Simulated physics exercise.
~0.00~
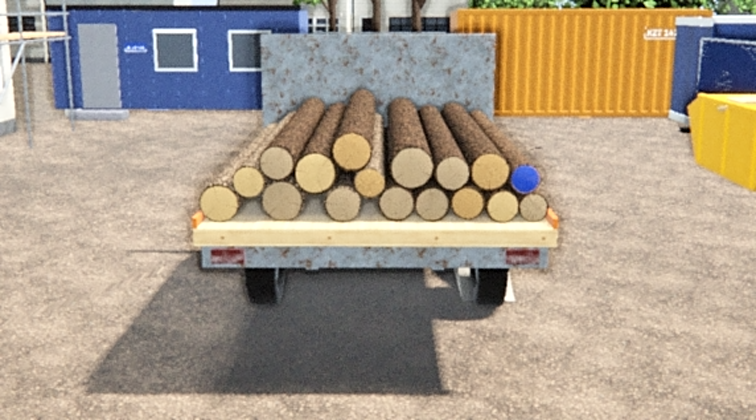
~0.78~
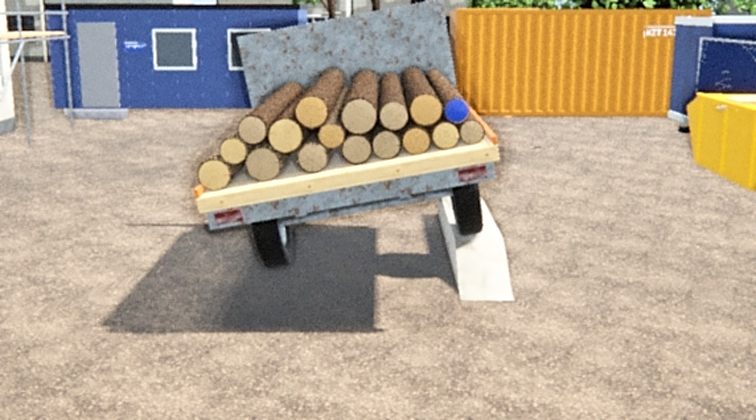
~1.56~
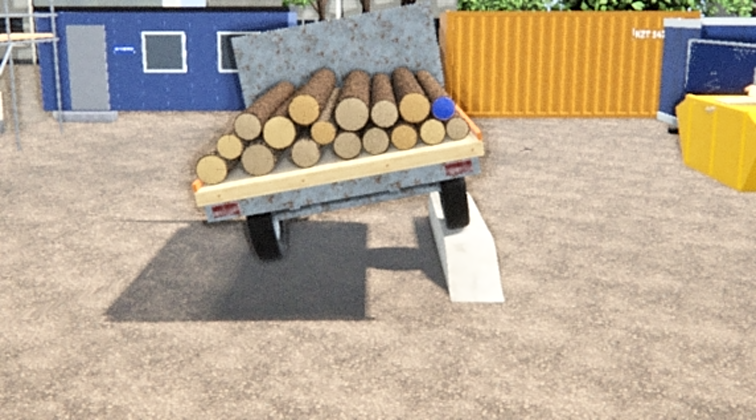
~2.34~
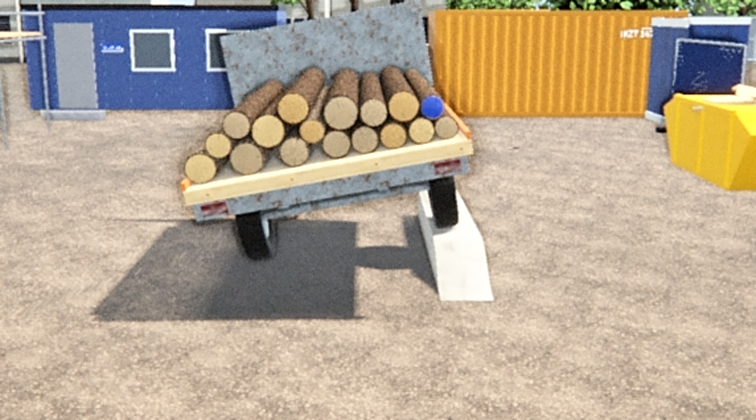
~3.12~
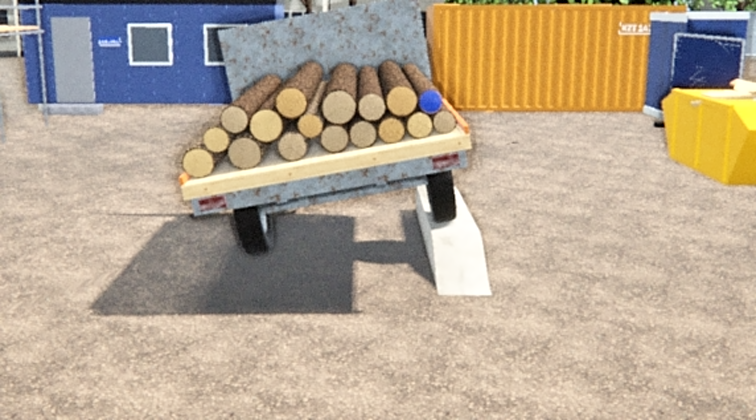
A flatbed trailer seen from behind carries a loose stack of brown timber poles across a sandy yard, their pale cut ends facing the viewer and one blue end at the upper right. Behind it stand a blue cabin on the left and an orange container, with a yellow skip at the right. The trailer moves forward until its right wheel climbs a pale raised slab, tilting the deck down to the left. It stays there as the view shifts slightly right. The load holds together, and the blue pole ends still aboard, resting on others near the right edge.
